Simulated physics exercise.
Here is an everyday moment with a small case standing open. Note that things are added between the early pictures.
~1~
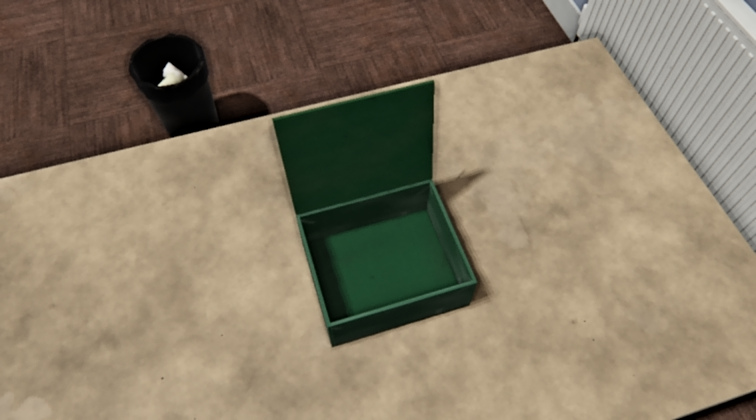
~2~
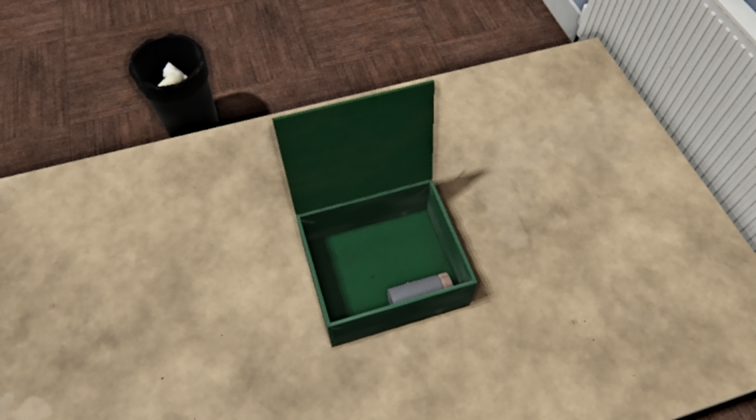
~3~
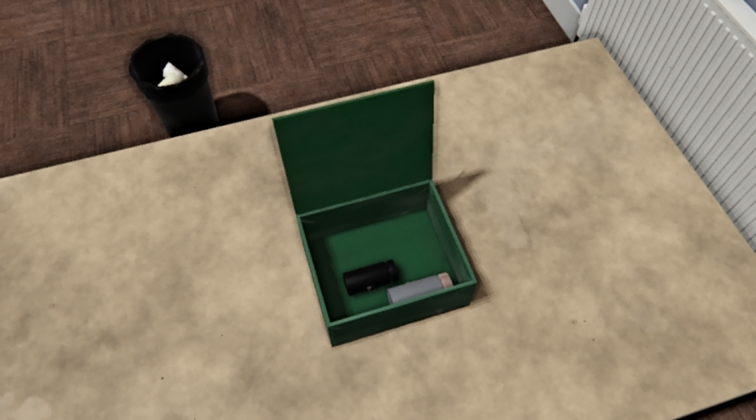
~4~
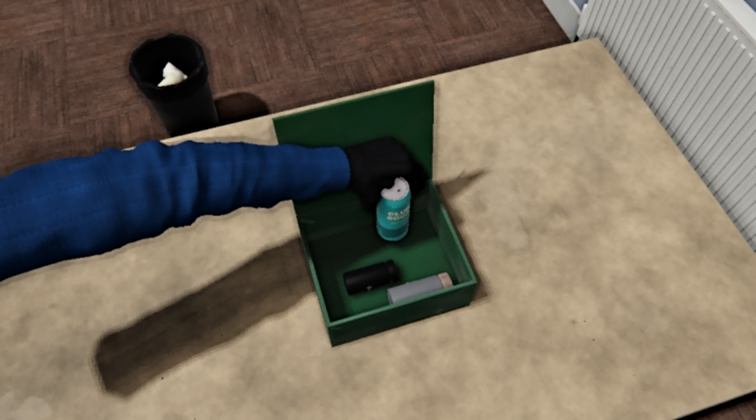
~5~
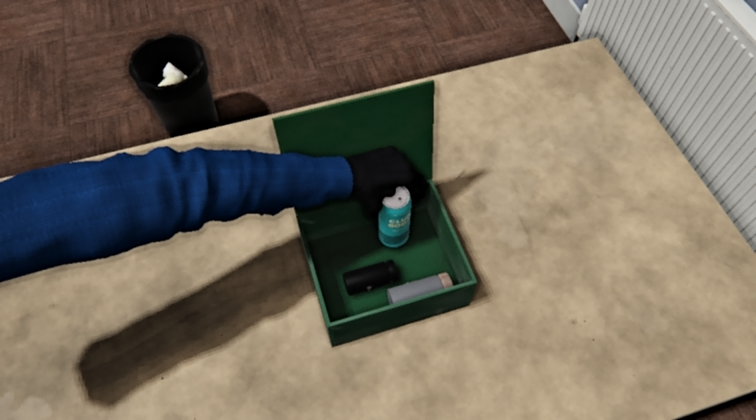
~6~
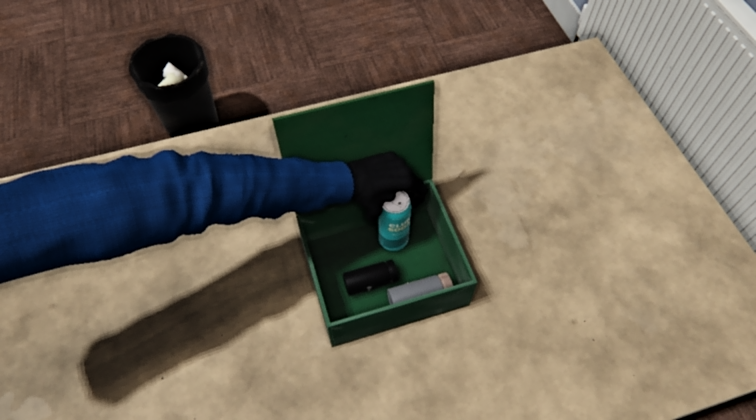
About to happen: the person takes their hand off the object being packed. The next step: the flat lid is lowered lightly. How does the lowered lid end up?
Turns out the lid is kept open.
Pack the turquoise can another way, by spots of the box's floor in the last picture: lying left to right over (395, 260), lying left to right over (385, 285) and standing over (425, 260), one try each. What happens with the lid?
In case one it ends up closed, in case two it ends up closed and in case three it remains open.
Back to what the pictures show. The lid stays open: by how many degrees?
It comes to about 6°.
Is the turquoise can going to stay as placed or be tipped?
It ends up leaning.
Then, 1.50 s on from there, lid 66° above the rim.
Then, 2.00 s on from there, lid 23° above the rim; turquoise can turned 40° from how it was put near (403, 245).
In the end, lid 5° above the rim; toppled in the box, turquoise can; the other 2 unmoved. At the end, from the last picture's camera, turquoise can near (417, 258).
